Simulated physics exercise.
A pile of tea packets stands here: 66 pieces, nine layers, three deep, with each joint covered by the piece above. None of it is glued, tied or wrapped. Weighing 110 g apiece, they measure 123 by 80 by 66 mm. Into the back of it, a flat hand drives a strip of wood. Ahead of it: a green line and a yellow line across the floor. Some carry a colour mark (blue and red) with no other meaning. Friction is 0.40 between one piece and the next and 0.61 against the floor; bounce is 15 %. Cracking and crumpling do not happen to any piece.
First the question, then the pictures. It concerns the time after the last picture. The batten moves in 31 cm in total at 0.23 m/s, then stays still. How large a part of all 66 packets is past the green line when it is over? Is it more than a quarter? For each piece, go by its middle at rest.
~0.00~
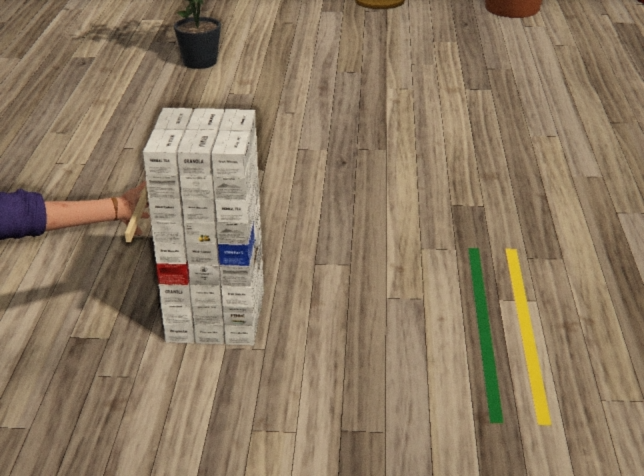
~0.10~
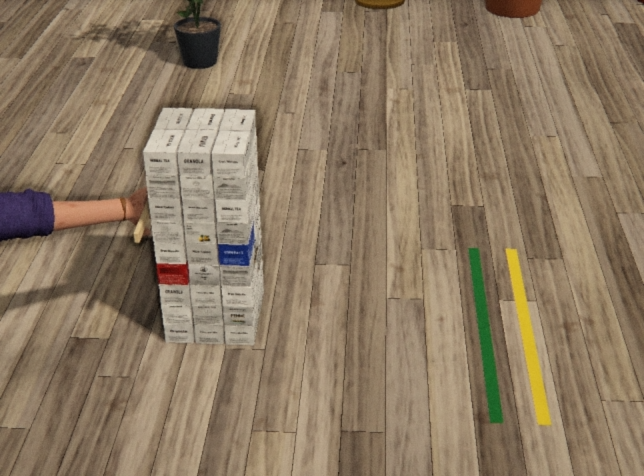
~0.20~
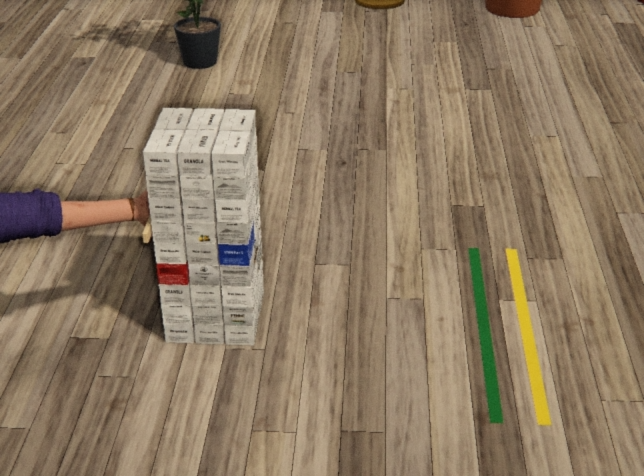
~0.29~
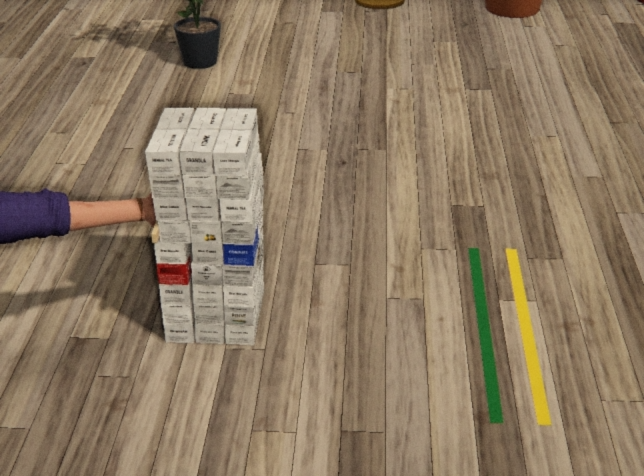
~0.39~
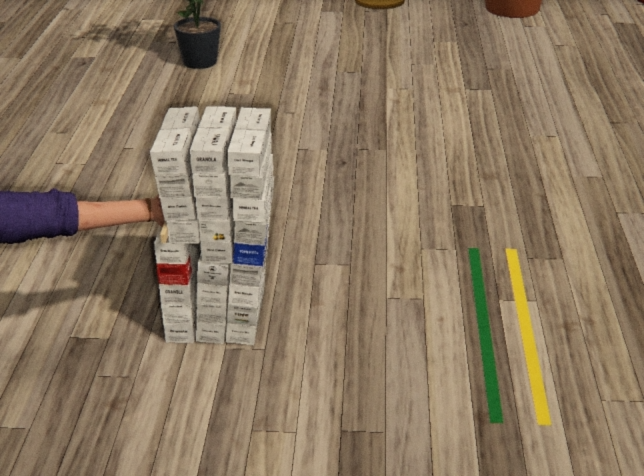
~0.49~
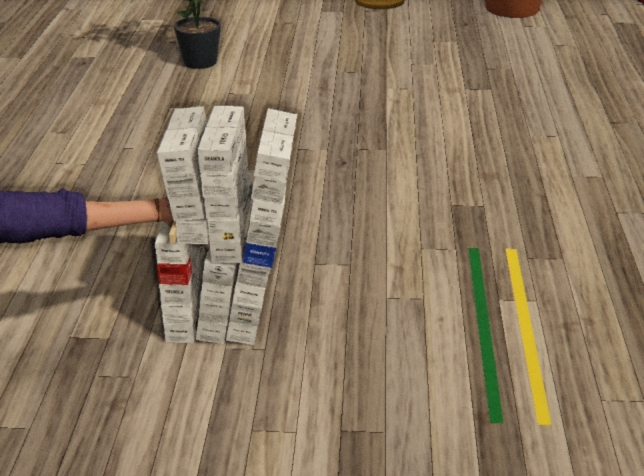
Under the quarter mark.
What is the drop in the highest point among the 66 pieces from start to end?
Roughly 22 centimetres.
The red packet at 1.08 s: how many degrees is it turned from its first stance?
Roughly 50°.
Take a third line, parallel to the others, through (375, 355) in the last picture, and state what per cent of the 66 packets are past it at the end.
Roughly 35 per cent of them.
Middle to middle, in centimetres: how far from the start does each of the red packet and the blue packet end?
So red shifts 16 cm, while blue shifts 46 cm.
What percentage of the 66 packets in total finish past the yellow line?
Fraction past the line: About 5 in a hundred.
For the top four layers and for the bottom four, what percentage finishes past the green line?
From the top 20, from the bottom 0 per cent.
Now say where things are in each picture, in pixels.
In the first frame (we follow the side turned to the camera), batten (128, 238) 51 mm from the stack; yellow line, near end, (532, 359); green line, near end, (488, 358); red packet (172, 275); blue packet (234, 256); no piece has moved.
The second frame shows batten (136, 238) 28 mm from the stack; blue packet (234, 256).
The third frame shows batten (145, 238) 6 mm from the stack; blue packet (234, 256).
The fourth frame shows batten (154, 239) 17 mm in; blue packet (238, 256) displaced 12 mm; 41 stirred so far.
The fifth frame shows batten (163, 239) 40 mm in; blue packet (249, 255) tipped 5°; steepest lean 6°, the packet at (244, 297); 54 stirred so far.
The sixth frame shows batten (172, 239) 6 cm in; yellow line, near end, (532, 359); green line, near end, (488, 358); blue packet (259, 256) tipped 11°; red packet (173, 275); steepest lean 11°, the packet at (281, 121); 54 stirred so far.
Around 0.78 s, none of the 66 packets past the green line, 64 disturbed; blue packet tipped 41°, 52 mm lower; red packet tipped 15°.
Around 1.08 s, 2 of the 66 packets past the green line; blue packet on its side; red packet tipped 50°, 44 mm lower.
Finally (2.8 s), 7 of the 66 packets past the green line; blue packet on its side; red packet tipped 47°, 46 mm lower. That is 11 per cent. Seen by the last camera, middles, blue packet near (382, 325), red packet near (231, 286).
